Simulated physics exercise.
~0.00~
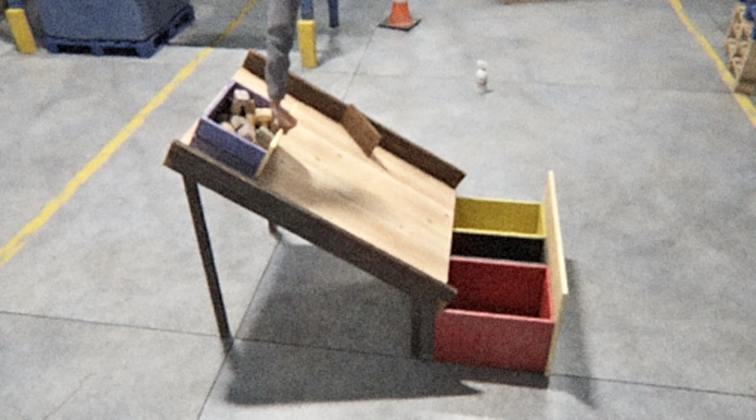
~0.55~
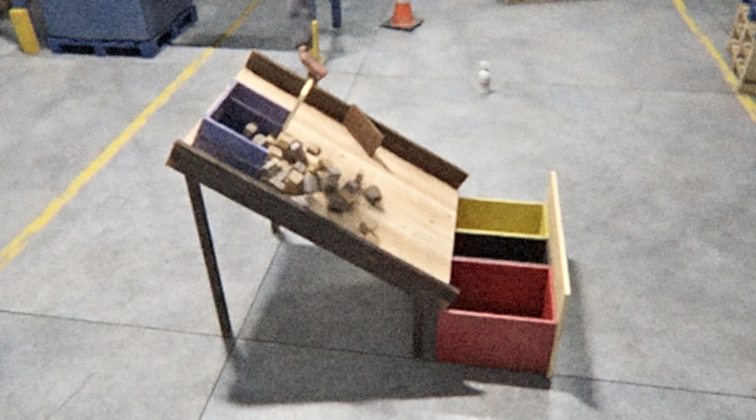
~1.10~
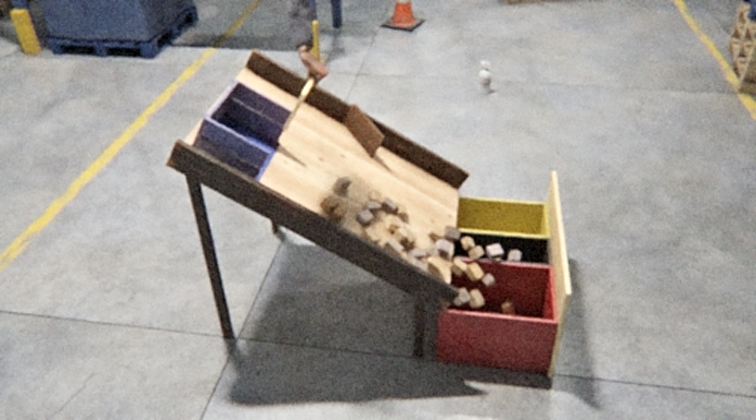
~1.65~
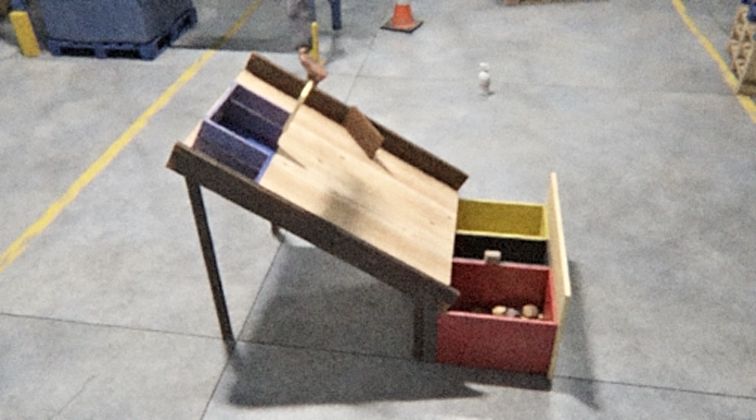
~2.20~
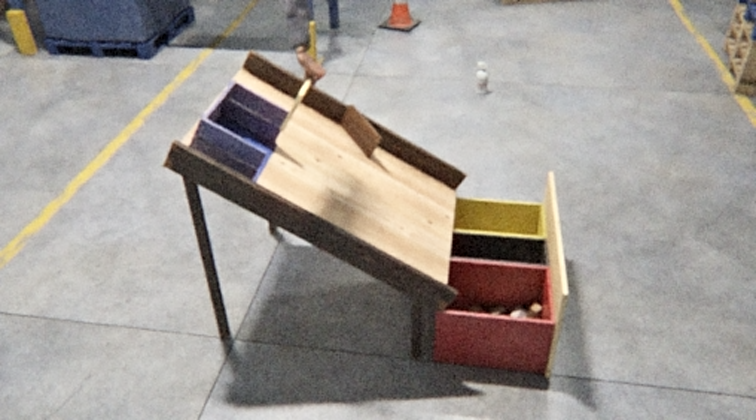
A hand lifts a gate and wooden blocks slide down the sloped table into catchers, mostly the red bin.
